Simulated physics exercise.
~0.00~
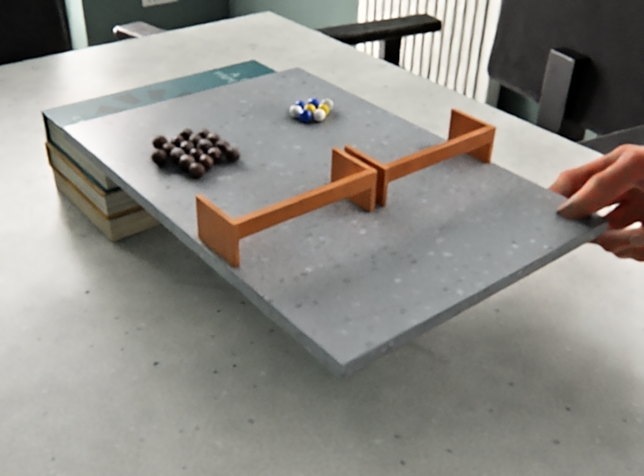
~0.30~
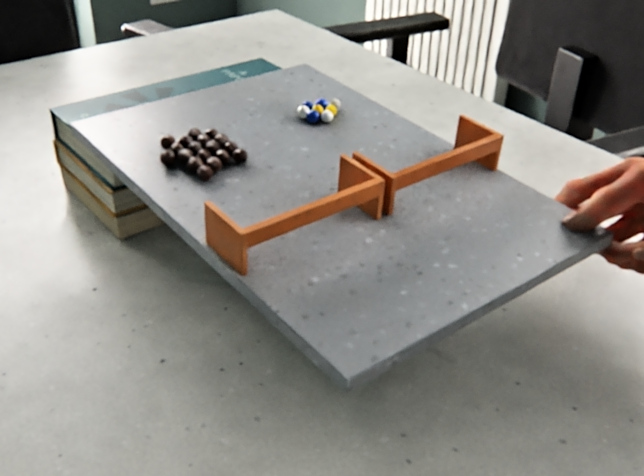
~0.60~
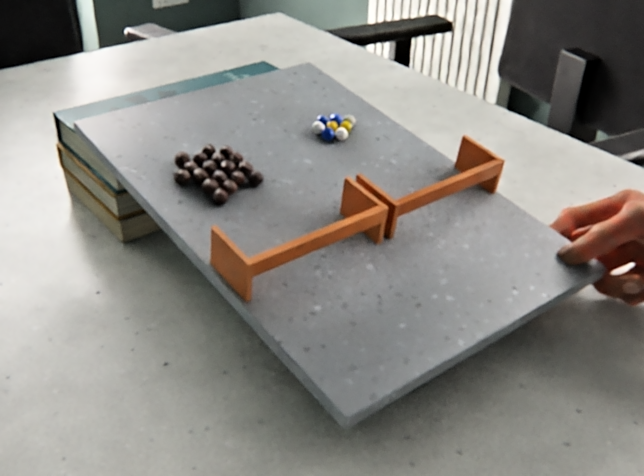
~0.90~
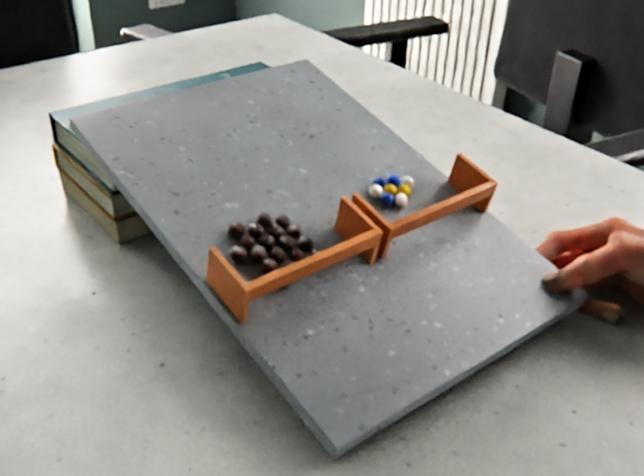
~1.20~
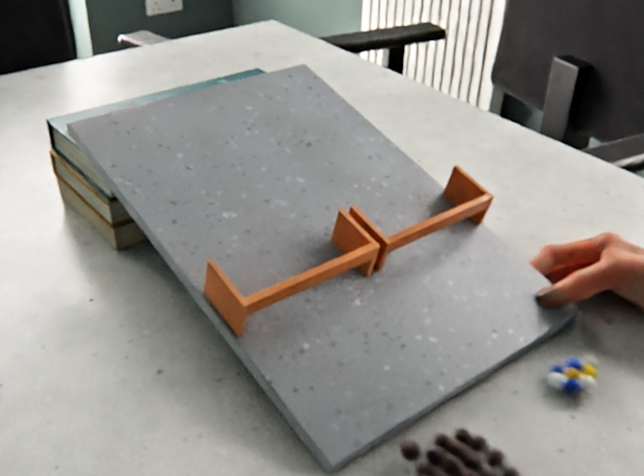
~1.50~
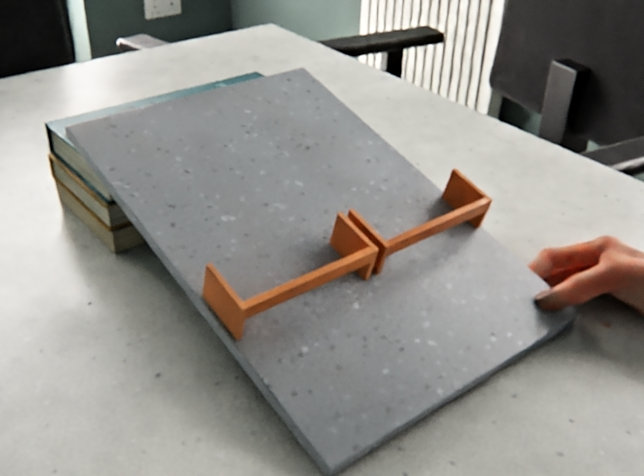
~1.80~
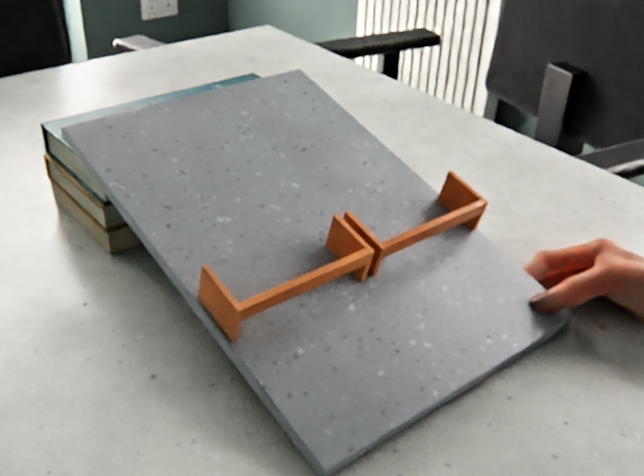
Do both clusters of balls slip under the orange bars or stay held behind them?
Both clusters slip under the orange bars, and neither the dark brown balls nor the colourful ones stay behind them.
At the start, a speckled grey board rests with one end on a stack of books while a hand holds the other end, with a cluster of dark brown balls and a smaller cluster of blue, yellow and white ones lying above two orange gates. The hand lowers its end, and the board tilts more steeply. Both clusters begin moving down the slope toward the gates. They reach the orange bars, pass beneath them and run off the low end of the board. At the end, the board rests sloping and empty apart from the gates, with the hand still at its edge.
